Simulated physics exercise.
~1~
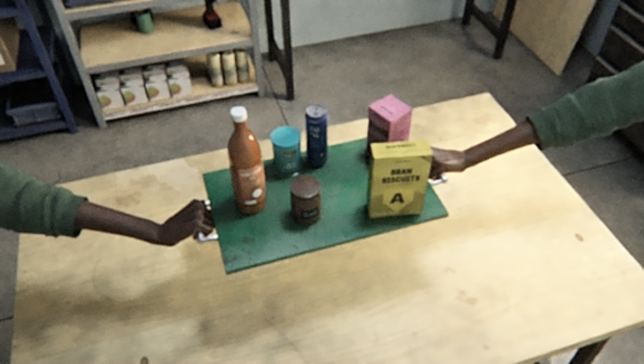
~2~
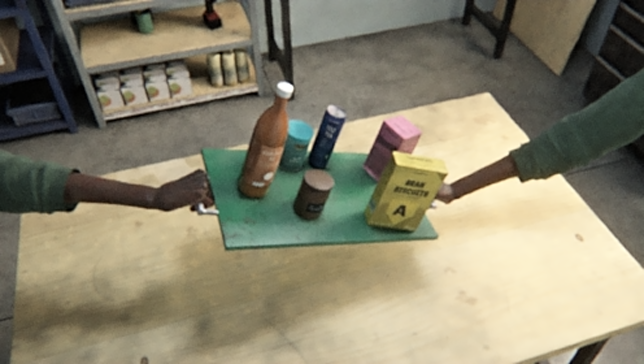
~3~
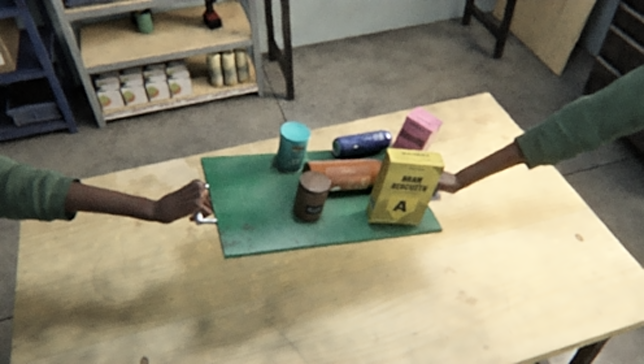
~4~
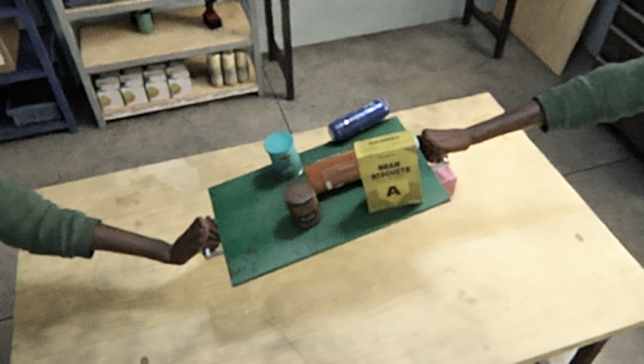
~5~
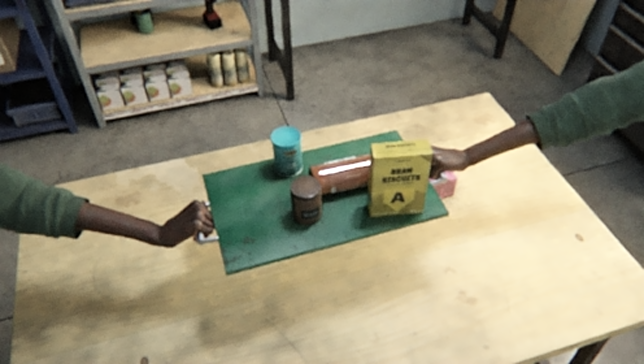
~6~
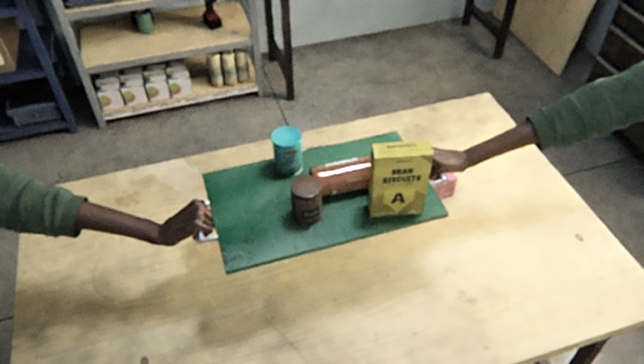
We see two hands tilt a green tray of groceries rightward, then leftward, and level it; the orange bottle topples, and the pink carton and blue can leave the tray, while the yellow packet, brown jar and turquoise tin finish upright beside the fallen bottle.
